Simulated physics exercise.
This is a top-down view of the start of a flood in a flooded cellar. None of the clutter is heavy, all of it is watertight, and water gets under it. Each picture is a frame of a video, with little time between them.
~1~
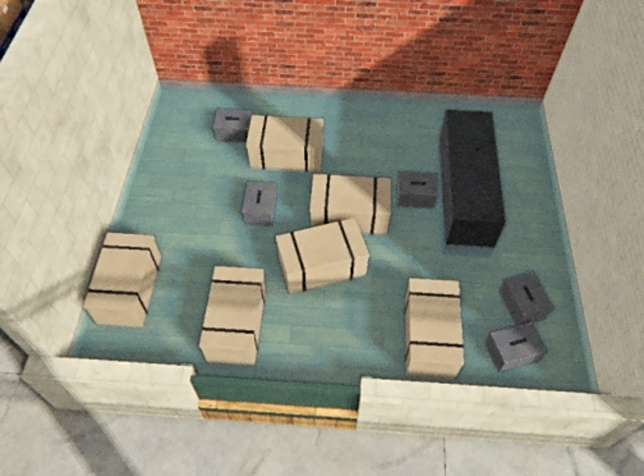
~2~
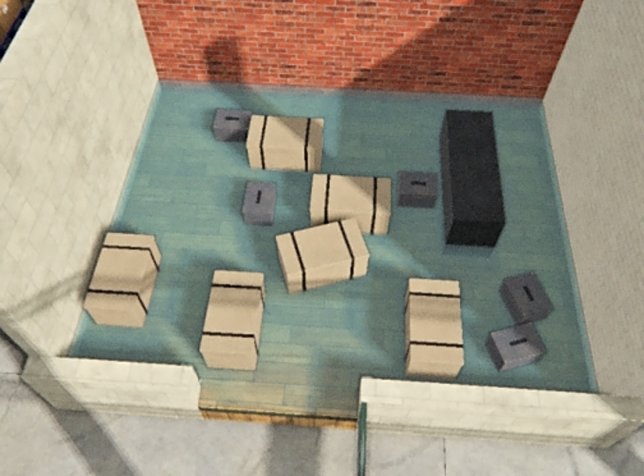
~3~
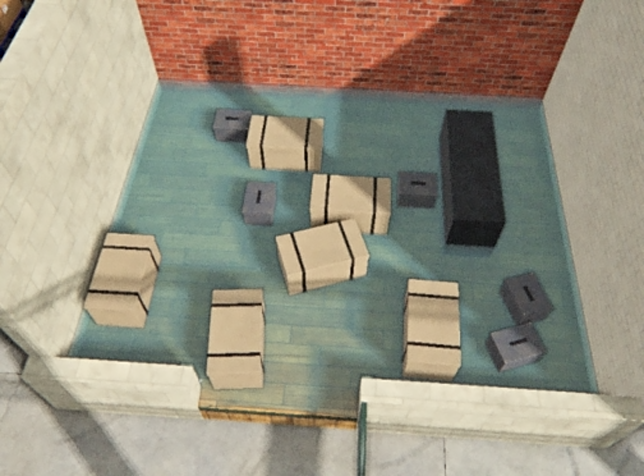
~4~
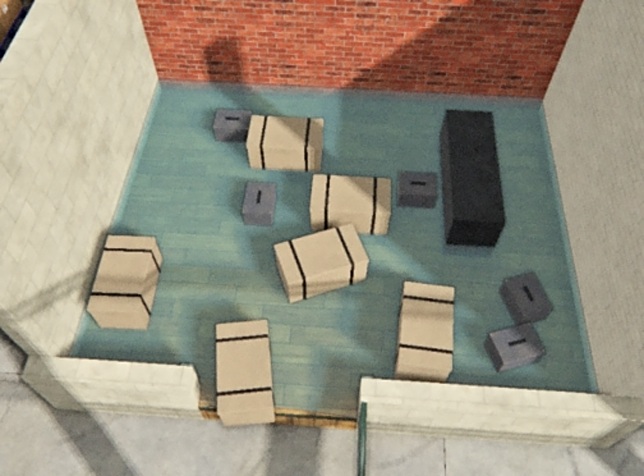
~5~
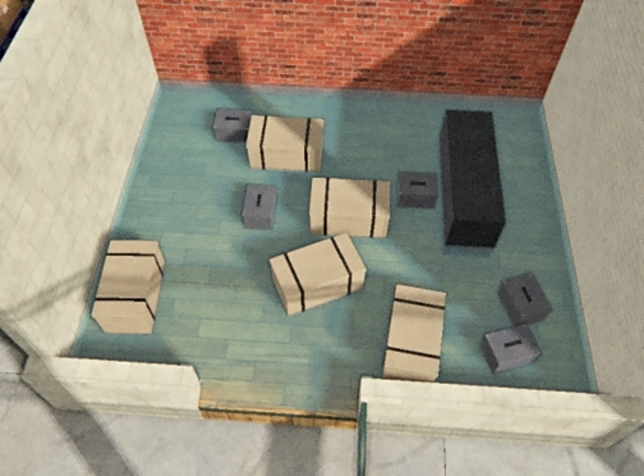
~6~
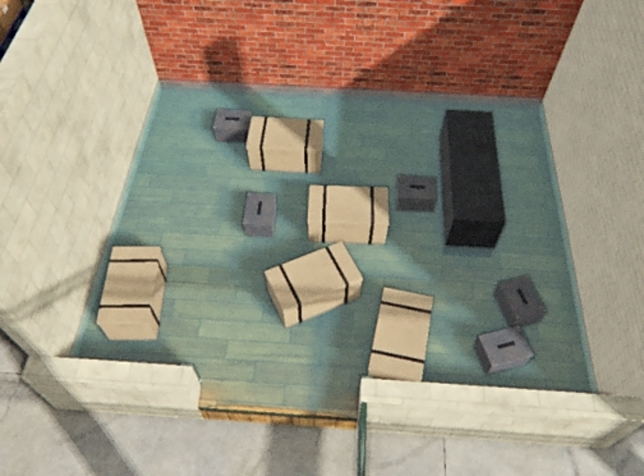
A pale strapped trunk slides out through the front gap, then others drift slightly across the cellar.
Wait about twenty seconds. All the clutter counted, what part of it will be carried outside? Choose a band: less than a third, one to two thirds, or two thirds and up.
Two thirds and up.
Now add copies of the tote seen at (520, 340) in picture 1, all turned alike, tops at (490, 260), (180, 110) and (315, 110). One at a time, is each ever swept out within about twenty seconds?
As listed: Out, kept in, stays.
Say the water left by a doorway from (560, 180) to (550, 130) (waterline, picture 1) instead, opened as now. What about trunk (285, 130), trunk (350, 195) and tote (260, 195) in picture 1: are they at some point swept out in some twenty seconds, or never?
The first doesn't get out, the second doesn't get out, the last doesn't get out.
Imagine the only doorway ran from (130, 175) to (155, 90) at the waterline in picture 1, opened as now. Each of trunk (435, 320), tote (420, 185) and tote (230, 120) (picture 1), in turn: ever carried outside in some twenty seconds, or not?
Taking them as listed: Never leaves, never leaves, exits.
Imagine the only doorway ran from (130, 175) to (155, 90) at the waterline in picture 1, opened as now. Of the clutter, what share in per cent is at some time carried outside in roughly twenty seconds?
Close to 60 %.
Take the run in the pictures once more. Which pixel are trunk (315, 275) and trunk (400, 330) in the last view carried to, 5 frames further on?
(272, 363) and (333, 339).
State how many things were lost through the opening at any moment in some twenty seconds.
It totals 10.
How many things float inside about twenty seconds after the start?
Exactly 1 of them.
A moment on, 1 of 11 are out; 10 afloat.
Next, 5 of 11 are out; 6 afloat.
Later, 9 of 11 are out; 2 afloat.
In the end, 10 of 11 are out; 1 afloat.
